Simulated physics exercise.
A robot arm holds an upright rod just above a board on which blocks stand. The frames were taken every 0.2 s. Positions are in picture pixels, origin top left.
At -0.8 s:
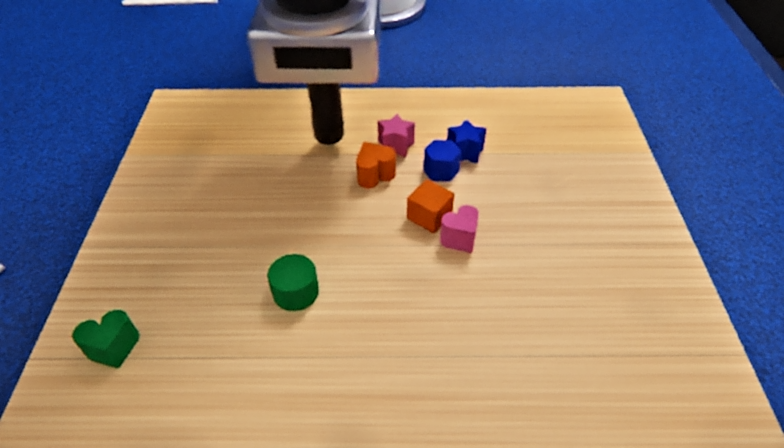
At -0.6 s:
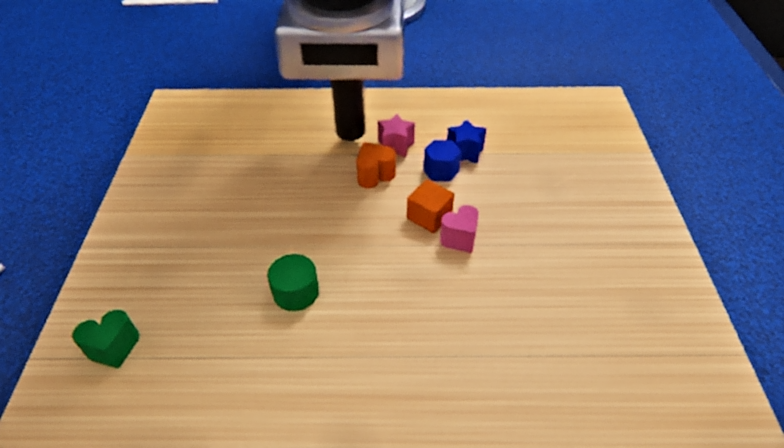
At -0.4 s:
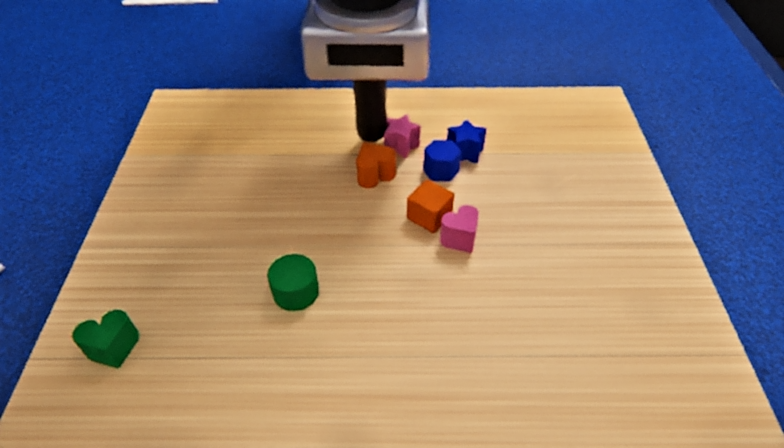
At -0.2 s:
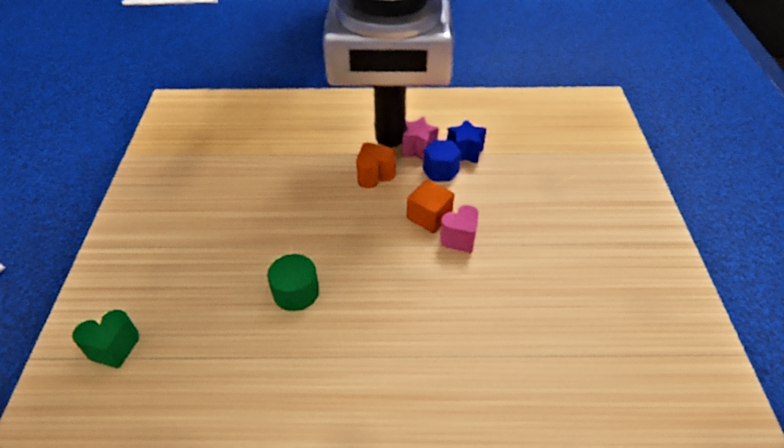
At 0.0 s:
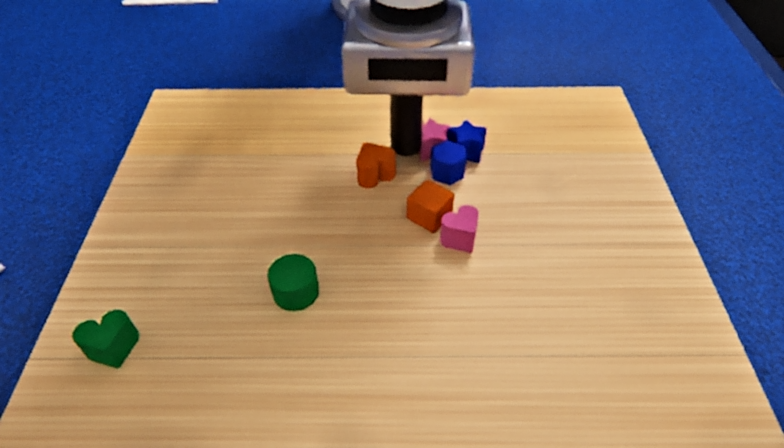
A robot arm slid its black rod rightward across the far side of a wooden board, pushing a pink star toward the blue star and nudging the blue hexagon slightly, while the other blocks stayed still.
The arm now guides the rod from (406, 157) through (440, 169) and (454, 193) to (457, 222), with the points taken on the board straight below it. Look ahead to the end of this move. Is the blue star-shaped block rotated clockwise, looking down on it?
Final answer: Yes.
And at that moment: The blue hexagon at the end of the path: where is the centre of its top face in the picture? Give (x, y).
In the picture, it is at (492, 173).
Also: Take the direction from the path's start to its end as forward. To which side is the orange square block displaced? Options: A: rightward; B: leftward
A (rightward)
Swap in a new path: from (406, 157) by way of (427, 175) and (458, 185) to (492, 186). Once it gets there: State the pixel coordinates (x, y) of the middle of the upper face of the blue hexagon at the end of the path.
It comes to (528, 161).
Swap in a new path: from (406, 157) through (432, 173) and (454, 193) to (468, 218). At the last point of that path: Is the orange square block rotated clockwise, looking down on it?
Yes, that is how it ends up.
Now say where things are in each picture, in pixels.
The first frame shows rod's lower end (329, 136); orange square block (431, 195); pink star-shaped block (396, 125); blue hexagon (443, 150); blue star-shaped block (468, 131).
The second frame shows rod (351, 133); blocks still.
The third frame shows rod (372, 133); pink star-shaped block (401, 125).
The fourth frame shows rod (390, 139); pink star-shaped block (419, 128).
The fifth frame shows rod (406, 147); orange square block (431, 195); pink star-shaped block (433, 129); blue hexagon (449, 152); blue star-shaped block (468, 131).
The first path, step by step. One third of the way, rod (442, 158); pink star-shaped block (446, 128), turned 50° anticlockwise; blue hexagon (474, 160); blue star-shaped block (479, 128), turned 20° clockwise.
Two thirds of the way, rod (455, 183); pink star-shaped block (446, 128), turned 50° anticlockwise; blue hexagon (492, 172), turned 45° anticlockwise; blue star-shaped block (479, 128), turned 20° clockwise.
At the end, rod (458, 212); orange square block (424, 206), turned 45° clockwise; pink star-shaped block (446, 128), turned 50° anticlockwise; blue hexagon (492, 173), turned 45° anticlockwise; blue star-shaped block (479, 128), turned 20° clockwise.
